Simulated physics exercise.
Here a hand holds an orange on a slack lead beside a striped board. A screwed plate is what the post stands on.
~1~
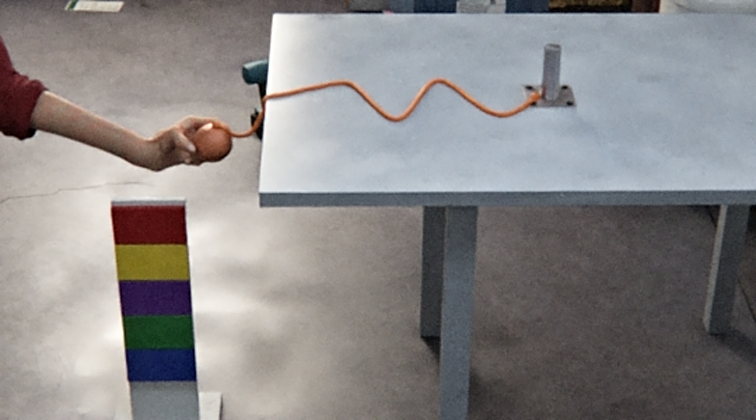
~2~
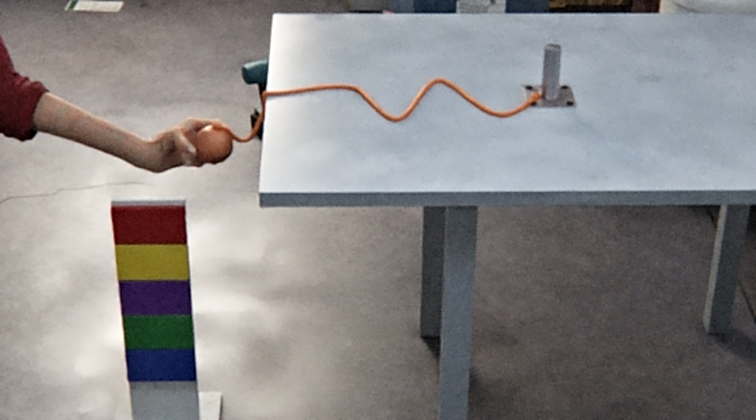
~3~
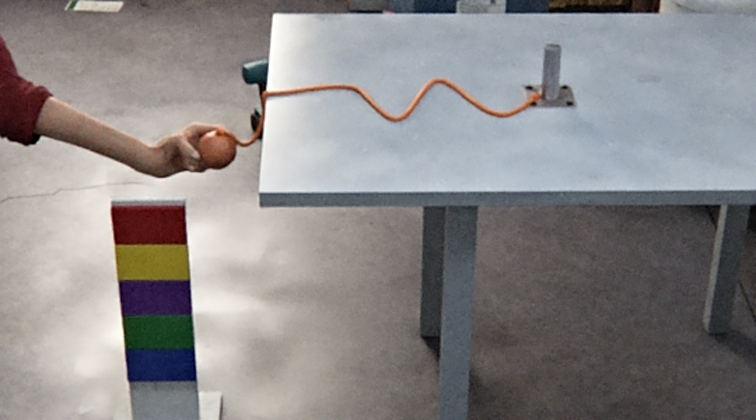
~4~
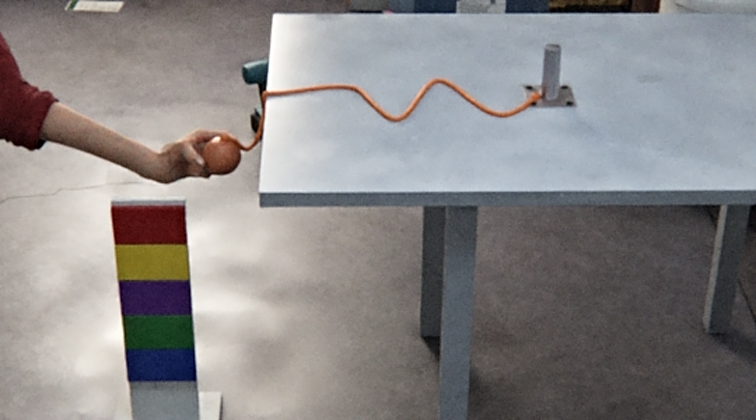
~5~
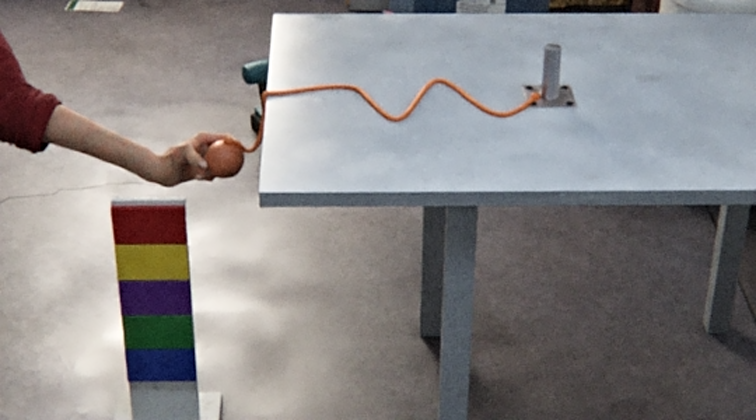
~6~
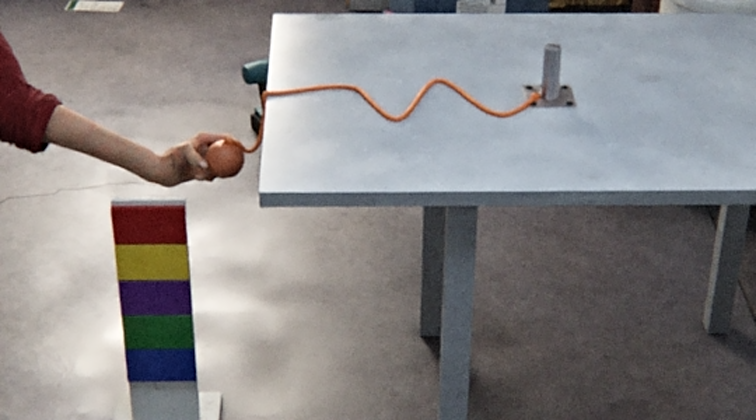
In this clip, a hand holds an orange ball on a slack orange cord tied to a post on a table, beside a colour-striped board, and moves it slightly right and down before keeping it nearly still.
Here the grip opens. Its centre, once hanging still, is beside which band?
Beside the green band.
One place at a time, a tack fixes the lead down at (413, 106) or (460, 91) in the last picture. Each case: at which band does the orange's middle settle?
First try yellow, second try purple.
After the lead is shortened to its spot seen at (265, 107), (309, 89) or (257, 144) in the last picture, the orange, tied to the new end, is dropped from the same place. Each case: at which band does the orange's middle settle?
In that order: Yellow; red; purple.
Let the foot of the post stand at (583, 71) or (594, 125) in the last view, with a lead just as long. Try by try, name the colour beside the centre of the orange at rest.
Trial 1 - purple; trial 2 - purple.
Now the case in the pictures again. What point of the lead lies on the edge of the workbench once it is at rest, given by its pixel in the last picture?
Location: About (386, 116).
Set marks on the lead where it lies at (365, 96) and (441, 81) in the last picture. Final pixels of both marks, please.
Point one to (266, 144), point two to (383, 98).
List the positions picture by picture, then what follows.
The first picture shows orange (213, 143); red (149, 227); yellow (152, 263); purple (155, 298); green (158, 333); blue (161, 366).
The second picture shows orange (214, 145); lead through (513, 113) (451, 85) (408, 112) (362, 93) (275, 94).
The third picture shows orange (217, 151).
The fourth picture shows orange (222, 157); lead through (513, 113) (451, 85) (408, 112) (362, 93) (275, 94).
The fifth picture shows orange (225, 160).
The sixth picture shows orange (225, 160); lead through (513, 113) (451, 85) (408, 112) (362, 93) (275, 94).
Soon after, orange near (248, 320); level with green.
Then, orange near (284, 322); level with green.
At rest, orange near (275, 325); level with green. The green one.
